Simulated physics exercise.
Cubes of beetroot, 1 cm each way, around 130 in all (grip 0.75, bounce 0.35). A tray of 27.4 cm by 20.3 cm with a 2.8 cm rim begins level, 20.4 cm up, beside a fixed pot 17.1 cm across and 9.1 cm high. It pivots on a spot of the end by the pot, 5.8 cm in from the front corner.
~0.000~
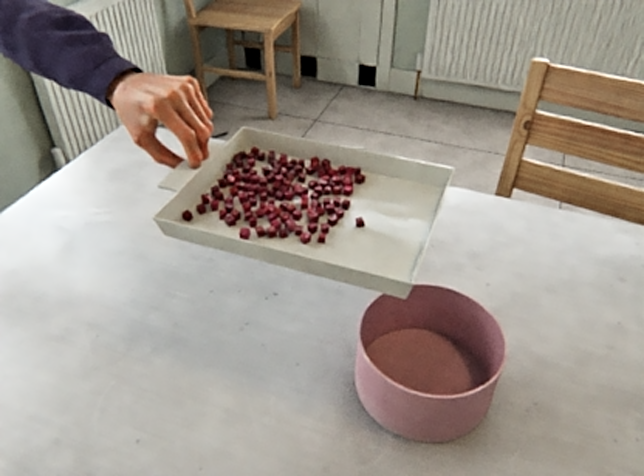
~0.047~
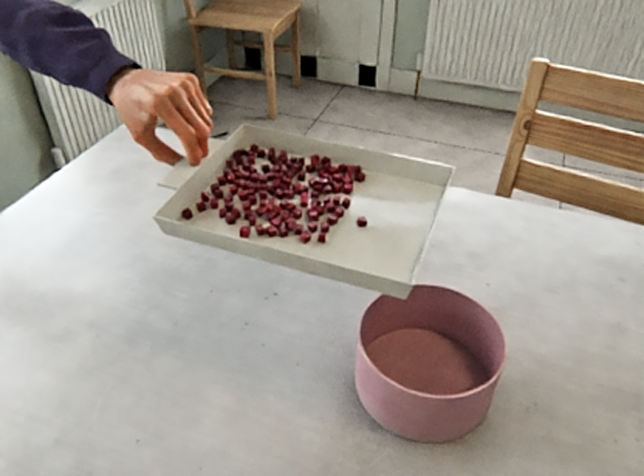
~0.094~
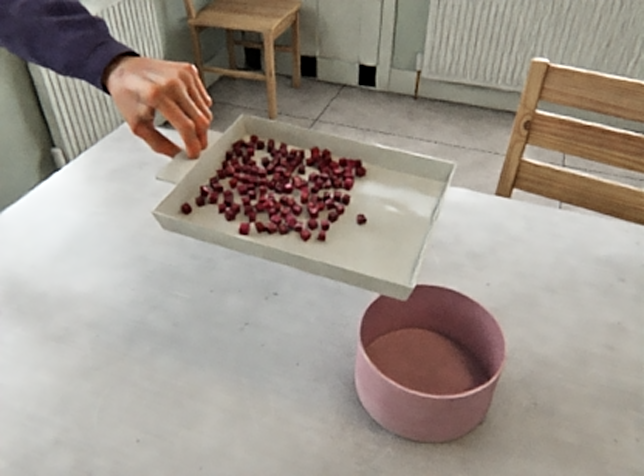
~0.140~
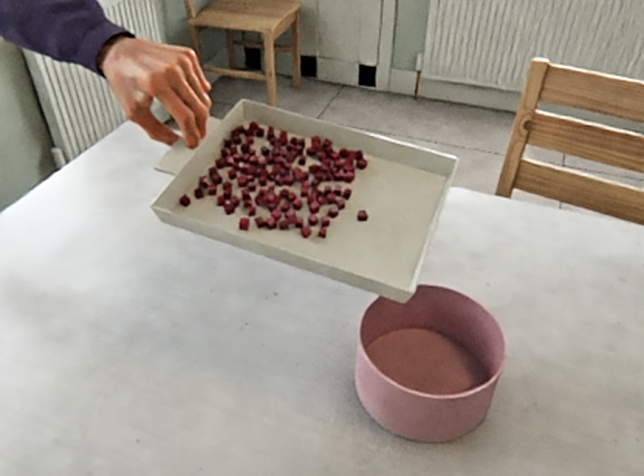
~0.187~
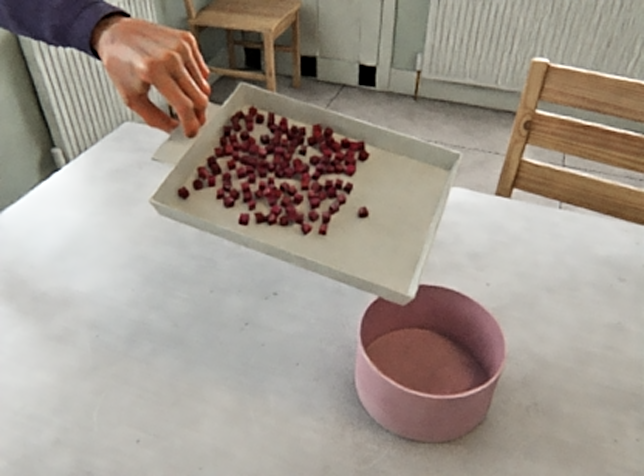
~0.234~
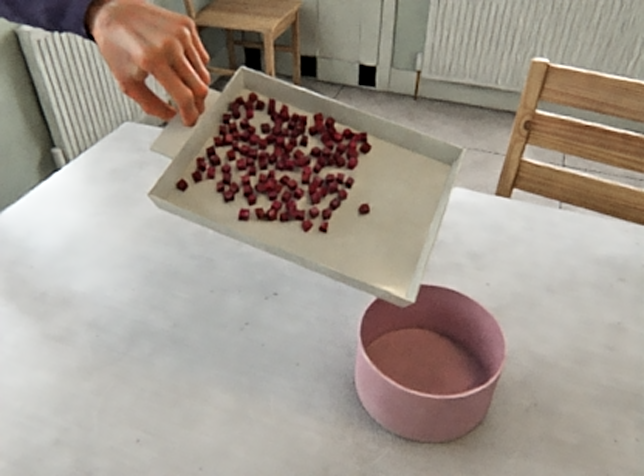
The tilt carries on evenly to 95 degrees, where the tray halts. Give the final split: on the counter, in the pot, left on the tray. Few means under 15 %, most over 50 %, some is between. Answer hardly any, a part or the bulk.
On the counter: The bulk; in the pot: A part; left on the tray: Hardly any.
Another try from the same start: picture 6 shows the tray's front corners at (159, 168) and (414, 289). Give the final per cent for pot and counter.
Pot 50, counter 45.
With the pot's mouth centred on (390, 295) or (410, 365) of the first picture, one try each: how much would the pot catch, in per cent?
About 0 and 90 per cent.
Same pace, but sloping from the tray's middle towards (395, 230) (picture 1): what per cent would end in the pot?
Some 40 per cent.
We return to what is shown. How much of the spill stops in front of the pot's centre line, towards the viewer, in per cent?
Some 100 per cent.
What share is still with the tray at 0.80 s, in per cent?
Some 70 per cent of the load.
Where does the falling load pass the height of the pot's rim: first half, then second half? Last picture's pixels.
At about (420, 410), then at (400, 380).
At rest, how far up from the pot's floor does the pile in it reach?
About 1.5 cm.
Then, at 0.57 s, tilt 56 degrees; the tray holds 100 %, the pot 0 %.
After 0.80 s, tilt 81 degrees; the tray holds 70 %, the pot 0 %.
After 1.14 s, tilt 95 degrees; the tray holds 10 %, the pot 25 %.
In the end, at 2.1 s, counter 65 %, pot 35 %, tray 0 %.
